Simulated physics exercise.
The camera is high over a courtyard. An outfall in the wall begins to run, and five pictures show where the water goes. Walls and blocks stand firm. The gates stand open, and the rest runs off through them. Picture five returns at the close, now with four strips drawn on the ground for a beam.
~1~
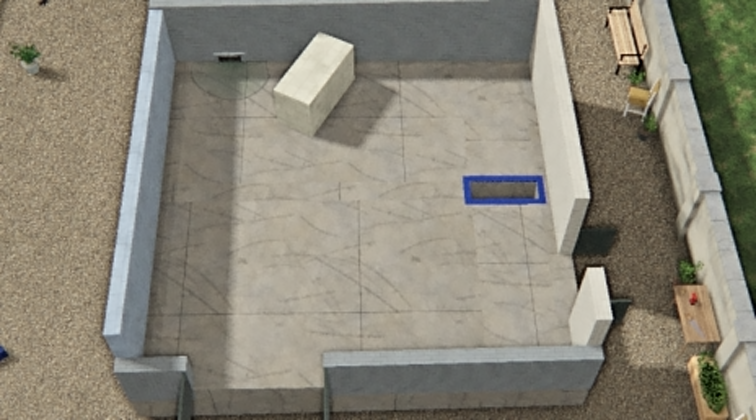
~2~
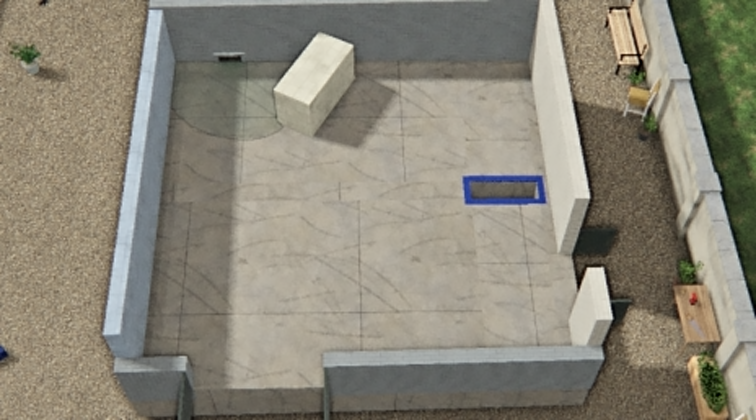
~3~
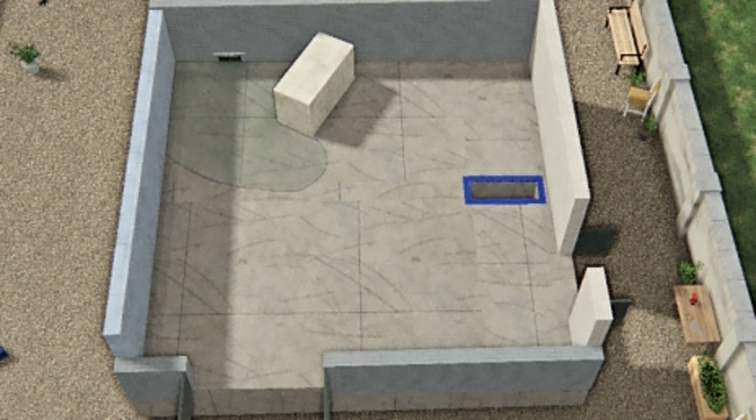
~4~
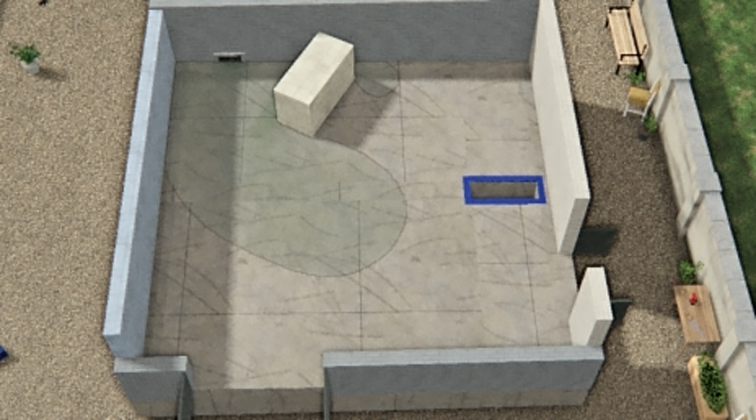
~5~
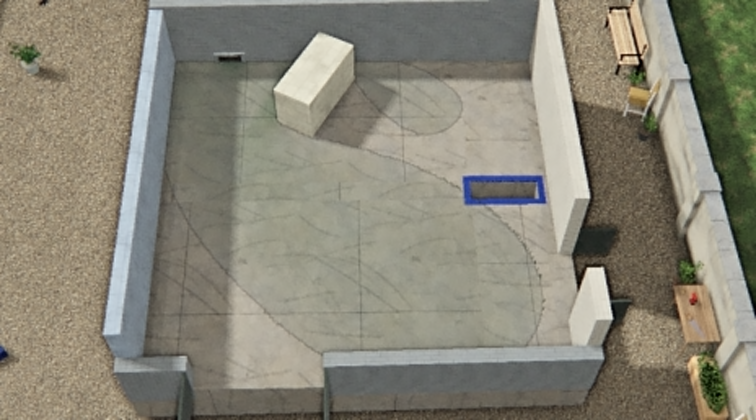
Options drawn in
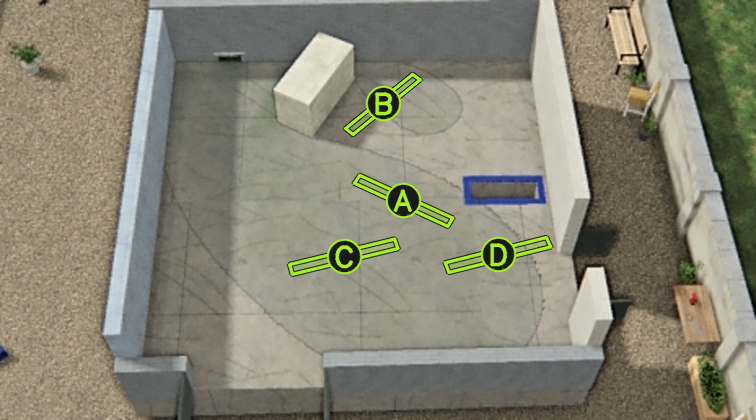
Shallow water spreading from the upper left across a walled courtyard, passing a pale block and surrounding a still-dry blue-edged drain.
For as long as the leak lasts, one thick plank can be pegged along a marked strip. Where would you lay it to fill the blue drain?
Choose C.
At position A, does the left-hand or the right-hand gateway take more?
The right gate.
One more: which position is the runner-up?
Here it is position D.
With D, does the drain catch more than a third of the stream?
No.
In lime, A from (357, 179) to (450, 222); B from (349, 131) to (416, 77); C from (291, 269) to (396, 243); D from (447, 267) to (548, 242).
With A, about 6 % of the stream goes into the blue drain, about 94 % out by the gates.
With B, about 5 % of the stream goes into the blue drain, about 95 % out by the gates.
With C, about 29 % of the stream goes into the blue drain, about 70 % out by the gates.
With D, about 21 % of the stream goes into the blue drain, about 79 % out by the gates.
